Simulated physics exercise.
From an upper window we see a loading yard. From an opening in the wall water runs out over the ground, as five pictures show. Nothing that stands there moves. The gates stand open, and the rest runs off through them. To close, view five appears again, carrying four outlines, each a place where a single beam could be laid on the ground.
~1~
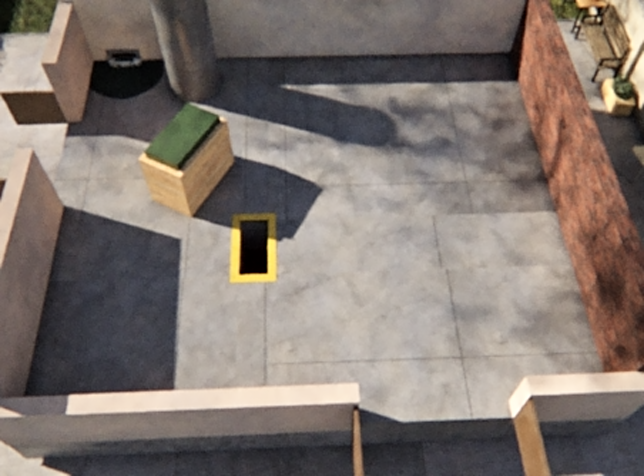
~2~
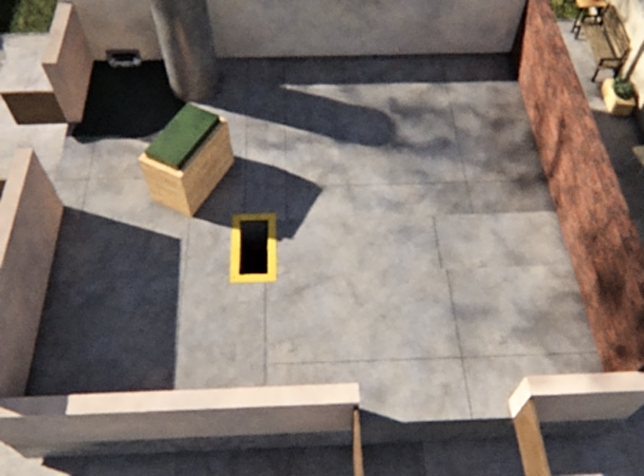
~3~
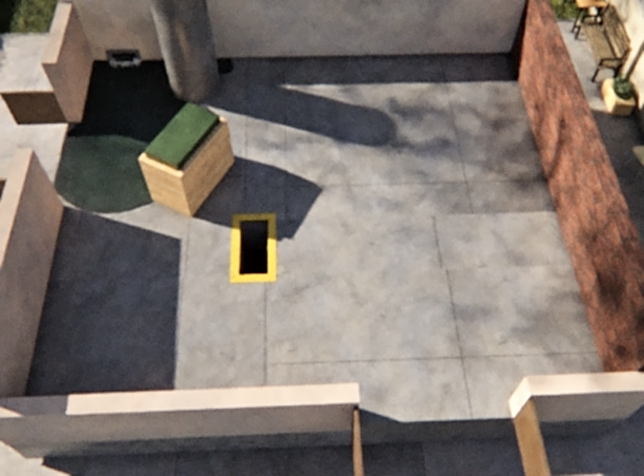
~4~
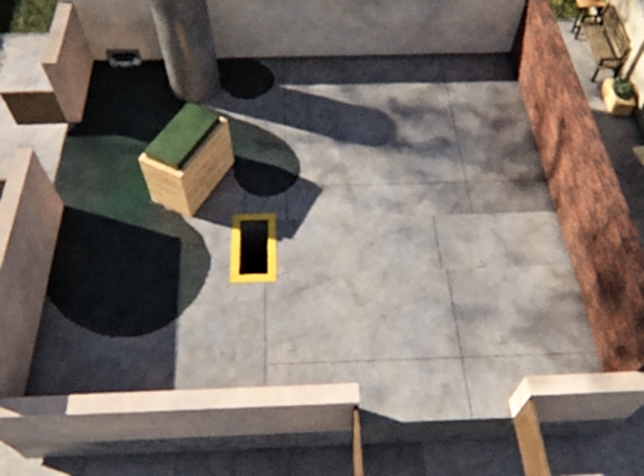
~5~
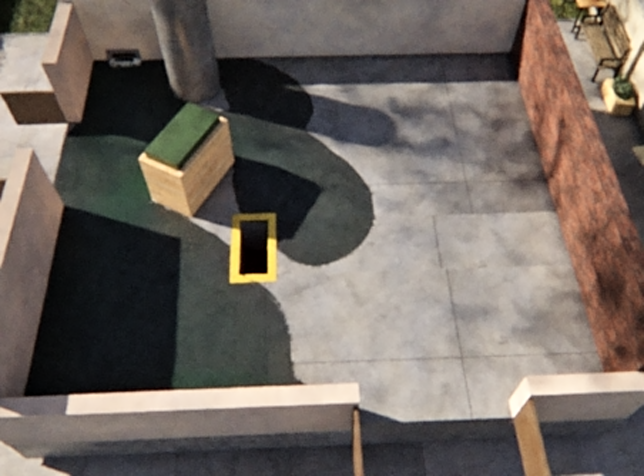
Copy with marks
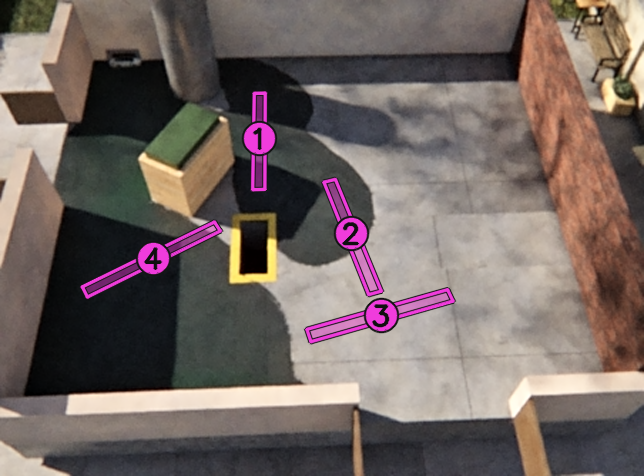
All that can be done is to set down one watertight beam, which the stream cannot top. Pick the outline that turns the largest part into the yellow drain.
1 beats the others.
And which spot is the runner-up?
That is spot 4.
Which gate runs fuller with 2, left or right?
More leaves on the right.
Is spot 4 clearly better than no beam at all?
Yes, it helps clearly.
On the marked copy, 1 from (258, 189) to (259, 93); 2 from (329, 180) to (375, 292); 3 from (308, 335) to (450, 295); 4 from (84, 291) to (217, 226).
With 1, about 12 % of the stream goes into the yellow drain, about 82 % out by the gates.
With 2, about 3 % of the stream goes into the yellow drain, about 94 % out by the gates.
With 3, about 3 % of the stream goes into the yellow drain, about 92 % out by the gates.
With 4, about 7 % of the stream goes into the yellow drain, about 89 % out by the gates.
